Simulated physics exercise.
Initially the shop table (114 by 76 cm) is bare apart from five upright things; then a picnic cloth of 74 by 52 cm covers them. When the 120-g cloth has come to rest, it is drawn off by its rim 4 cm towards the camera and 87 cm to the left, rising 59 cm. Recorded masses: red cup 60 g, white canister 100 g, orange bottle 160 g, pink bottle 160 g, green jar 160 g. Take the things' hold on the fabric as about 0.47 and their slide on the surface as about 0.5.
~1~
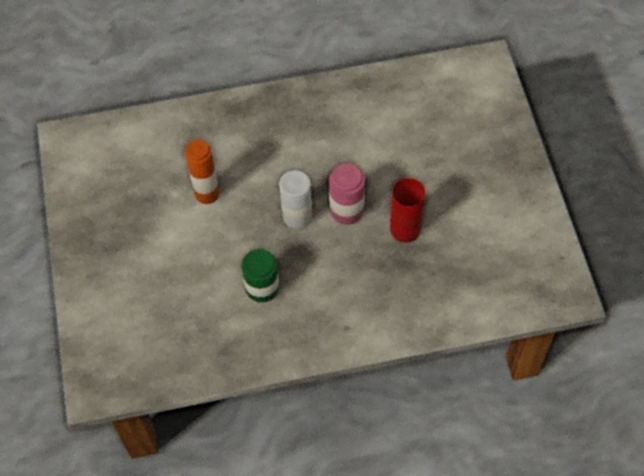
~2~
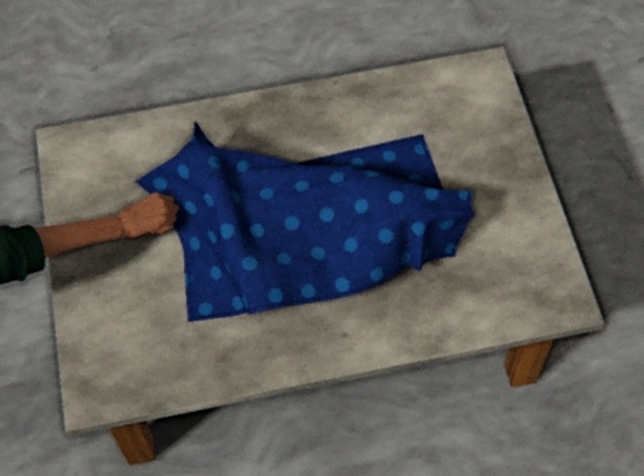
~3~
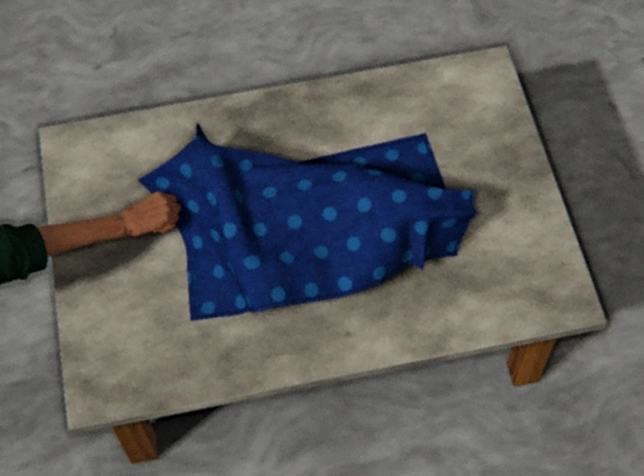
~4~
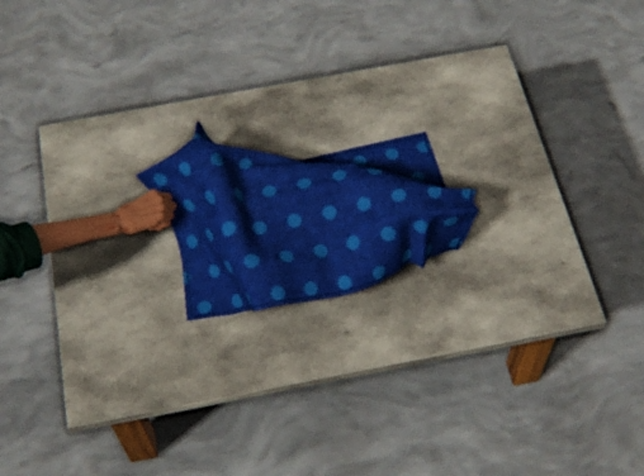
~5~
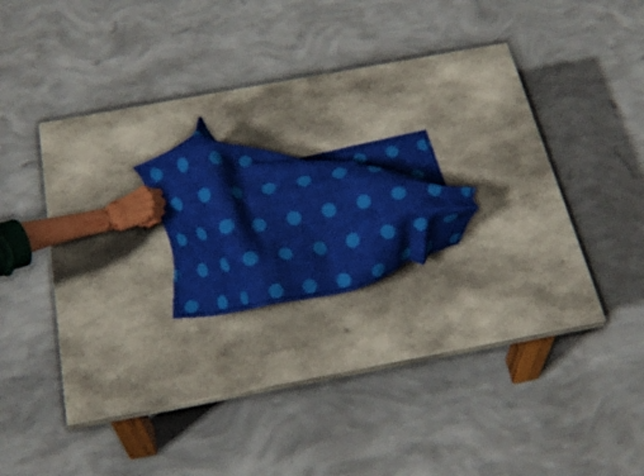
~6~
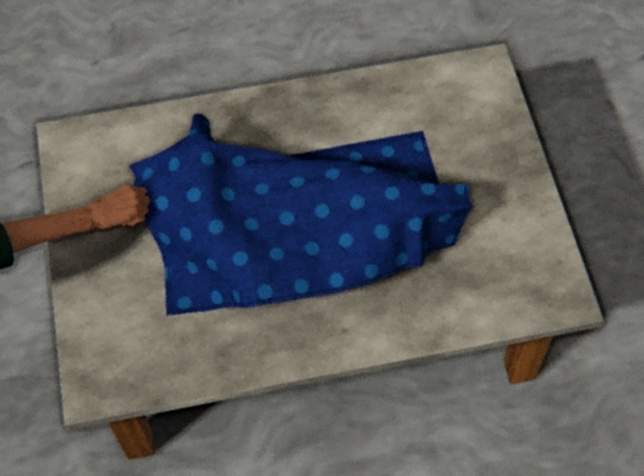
A blue polka-dotted cloth comes to cover all five upright items on the table, among them an orange bottle, a green jar and a red cup, with a hand gripping its left edge. The hand stays nearly still, then pulls the cloth slightly to the left, the covered items staying hidden.
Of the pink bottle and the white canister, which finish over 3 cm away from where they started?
Pink bottle: Stays close; white canister: Stays close.
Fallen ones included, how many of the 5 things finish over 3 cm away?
Tally: 2.
Next, middle of the picnic cloth at (193, 197); orange bottle on its side, 12 cm off its start, red cup on its side, 10 cm off its start.
Then, middle of the picnic cloth at a place out of view; orange bottle on its side, 17 cm off its start, red cup on its side, 12 cm off its start.
After that, middle of the picnic cloth at a place out of view; orange bottle on its side, 22 cm off its start at (143, 263), red cup on its side, 12 cm off its start at (354, 236).
Later, middle of the picnic cloth at a place out of view; orange bottle on its side, 28 cm off its start, red cup on its side, 12 cm off its start.
At the end, middle of the picnic cloth at a place out of view; pink bottle 0 cm off its start at (346, 179), white canister 0 cm off its start at (294, 185), orange bottle on its side, 34 cm off its start at (137, 318), red cup on its side, 12 cm off its start at (354, 236).
